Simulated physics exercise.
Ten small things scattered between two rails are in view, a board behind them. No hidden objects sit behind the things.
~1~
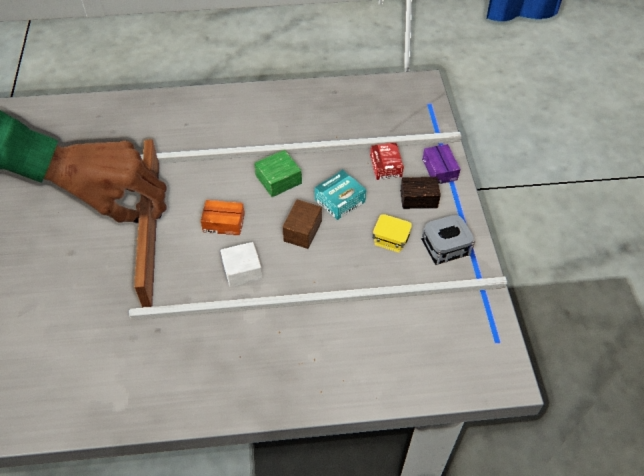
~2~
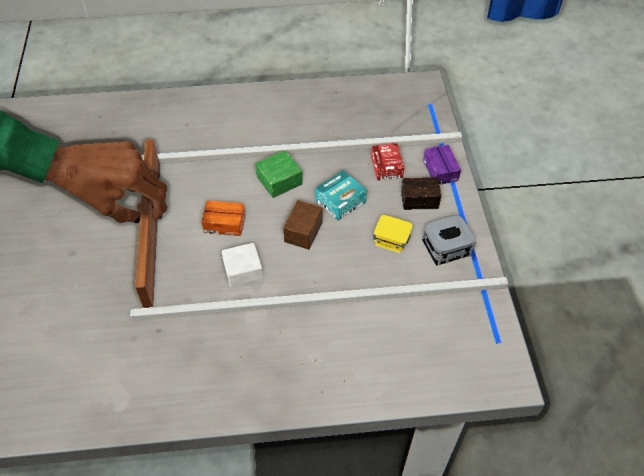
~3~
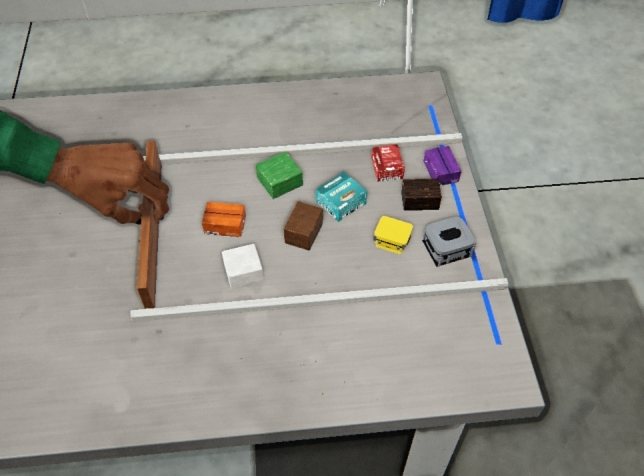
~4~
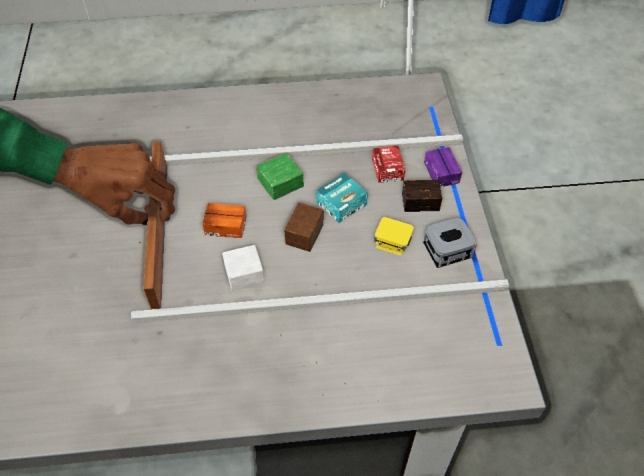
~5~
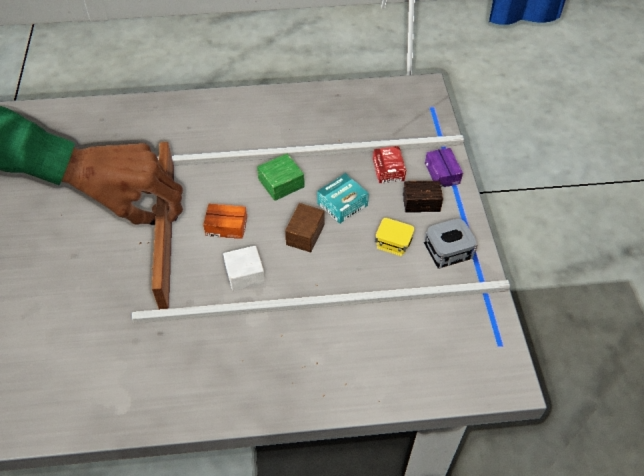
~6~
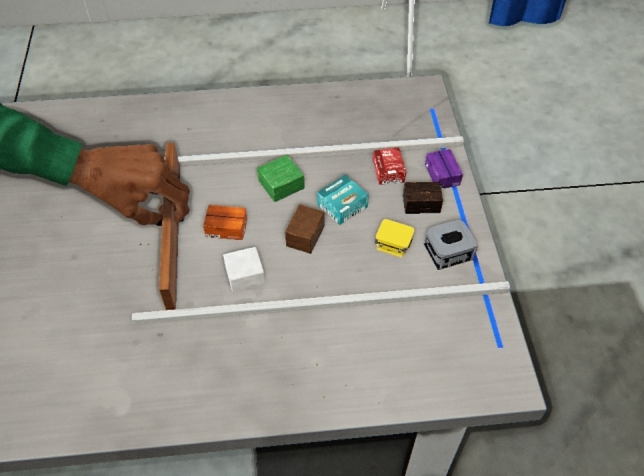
The video shows a hand in a green sleeve holding an upright wooden board on a table and sliding it slowly right between two white rails, toward scattered colourful small objects, which stay in place near a blue line.
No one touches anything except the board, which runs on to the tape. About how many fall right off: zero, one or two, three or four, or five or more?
Lost five or more.
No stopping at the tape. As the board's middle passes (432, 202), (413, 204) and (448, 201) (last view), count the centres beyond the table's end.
Middles past end - pos 1: 4, pos 2: 3, pos 3: 6.
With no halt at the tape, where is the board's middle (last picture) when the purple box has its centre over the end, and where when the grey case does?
For the purple box, about (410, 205); for the grey case, about (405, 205).
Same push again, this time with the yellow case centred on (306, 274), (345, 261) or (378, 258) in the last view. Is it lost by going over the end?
Try one it goes off the edge; try two it goes off the edge; try three it goes off the edge.
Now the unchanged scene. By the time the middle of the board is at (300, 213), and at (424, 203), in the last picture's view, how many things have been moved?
That gives 5 for the first and 10 for the second.
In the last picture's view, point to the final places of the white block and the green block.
(494, 252) and (470, 169), roughly.
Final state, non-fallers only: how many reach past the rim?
4 of them.
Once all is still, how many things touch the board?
That makes 4.
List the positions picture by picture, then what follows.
The first frame shows purple box (441, 165); grey case (447, 240); black block (420, 193); board (148, 220); tape (459, 208).
The second frame shows grey case (448, 240); turquoise box (341, 195).
The third frame shows black block (421, 195); orange box (224, 220).
The fourth frame shows purple box (443, 167); white block (244, 268).
The fifth frame shows grey case (450, 243); red box (389, 165).
The sixth frame shows purple box (444, 169); grey case (450, 244); black block (423, 198); board (171, 222); tape (462, 212).
Soon after, none off yet; purple box at rest near (444, 169); grey case at rest near (450, 244); black block at rest near (423, 198).
Then, none off yet; purple box at rest near (444, 169); grey case moved a little near (470, 244); black block moved about its own width near (465, 195).
At rest, the number that fall off is five or more; fallen, turquoise box, yellow case, red box, black block, grey case and purple box.
